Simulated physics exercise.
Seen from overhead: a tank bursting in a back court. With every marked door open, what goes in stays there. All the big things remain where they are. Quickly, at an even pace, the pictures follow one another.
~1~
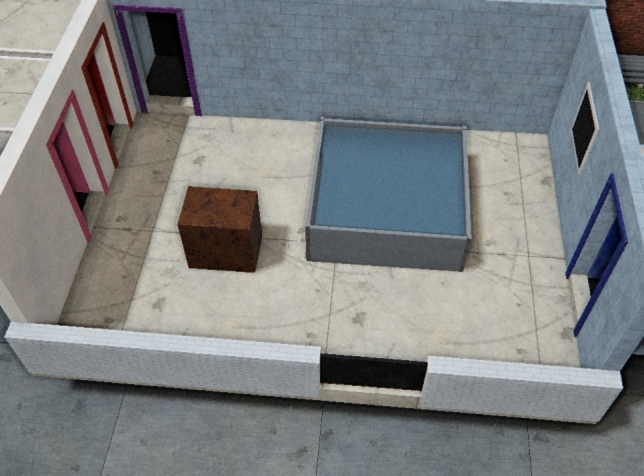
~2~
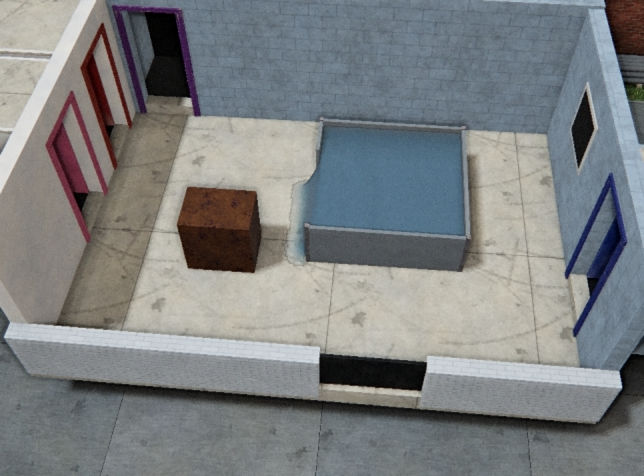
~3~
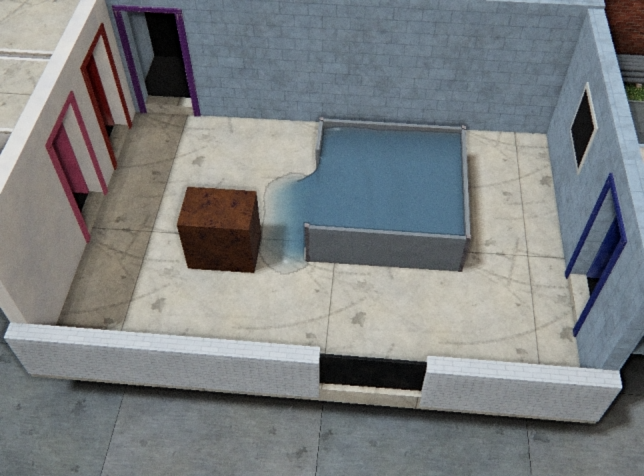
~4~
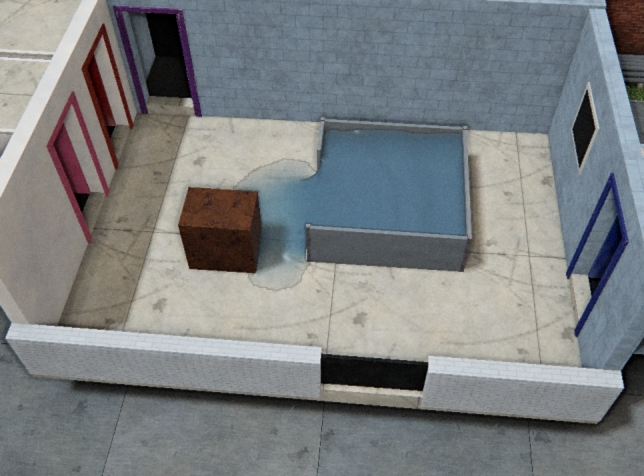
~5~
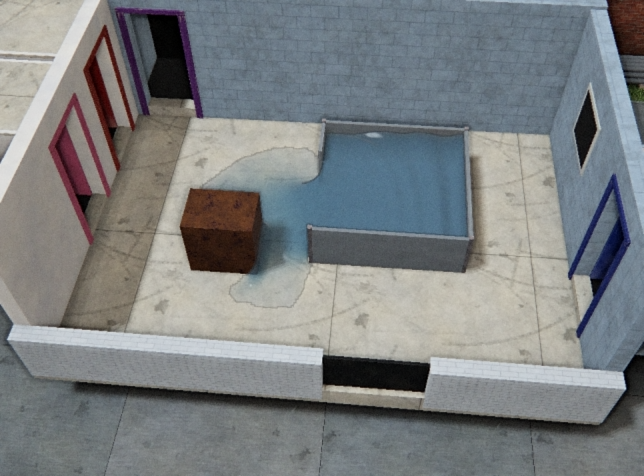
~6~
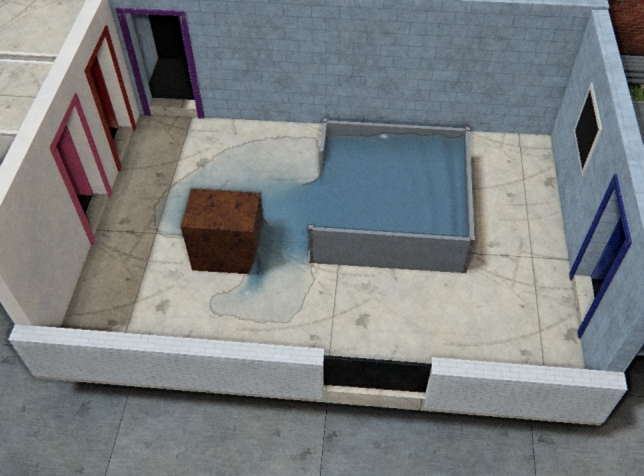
The clip opens on a full, still tank in a walled court, with a rusty brown block to its left. Water breaks out through the tank's left side and spreads across the pale floor to the block, then flows around it, reaching past its far side and out in front.
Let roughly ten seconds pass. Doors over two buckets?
Result: Red door: Above two buckets. Pink door: Above two buckets. Purple door: Above two buckets. Blue door: Two buckets at most.
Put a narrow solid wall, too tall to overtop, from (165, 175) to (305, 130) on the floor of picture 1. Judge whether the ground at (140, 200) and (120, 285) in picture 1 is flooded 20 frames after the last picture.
Soaked, soaked.
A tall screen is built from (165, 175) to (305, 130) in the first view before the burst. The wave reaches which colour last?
Final one: The blue-painted one.
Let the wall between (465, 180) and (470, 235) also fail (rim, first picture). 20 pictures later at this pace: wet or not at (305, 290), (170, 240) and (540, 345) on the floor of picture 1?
So: Wetted, then spared, then wetted.
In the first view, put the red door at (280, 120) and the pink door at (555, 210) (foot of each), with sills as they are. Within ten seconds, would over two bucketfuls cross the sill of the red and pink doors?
Red door stays under; pink door takes less.
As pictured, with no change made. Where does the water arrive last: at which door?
I'd go with the blue door.
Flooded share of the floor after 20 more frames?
About 65 per cent.
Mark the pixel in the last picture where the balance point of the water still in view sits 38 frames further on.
Centre: Close to (272, 225).
A moment on, water covers 40 % of the floor; the red door wet at the sill, nothing in, the pink door over two buckets in, the purple door wet at the sill, nothing in, the blue door not reached.
Next, water covers 45 % of the floor; the red door over two buckets in, the pink door far over two buckets in, the purple door wet at the sill, nothing in, the blue door not reached.
Then, water covers 65 % of the floor; the red door far over two buckets in, the pink door far over two buckets in, the purple door over two buckets in, the blue door not reached.
Later, water covers 95 % of the floor; the red door far over two buckets in, the pink door far over two buckets in, the purple door over two buckets in, the blue door wet at the sill, nothing in.
In the end, water covers 100 % of the floor; the red door far over two buckets in, the pink door far over two buckets in, the purple door over two buckets in, the blue door wet at the sill, nothing in.
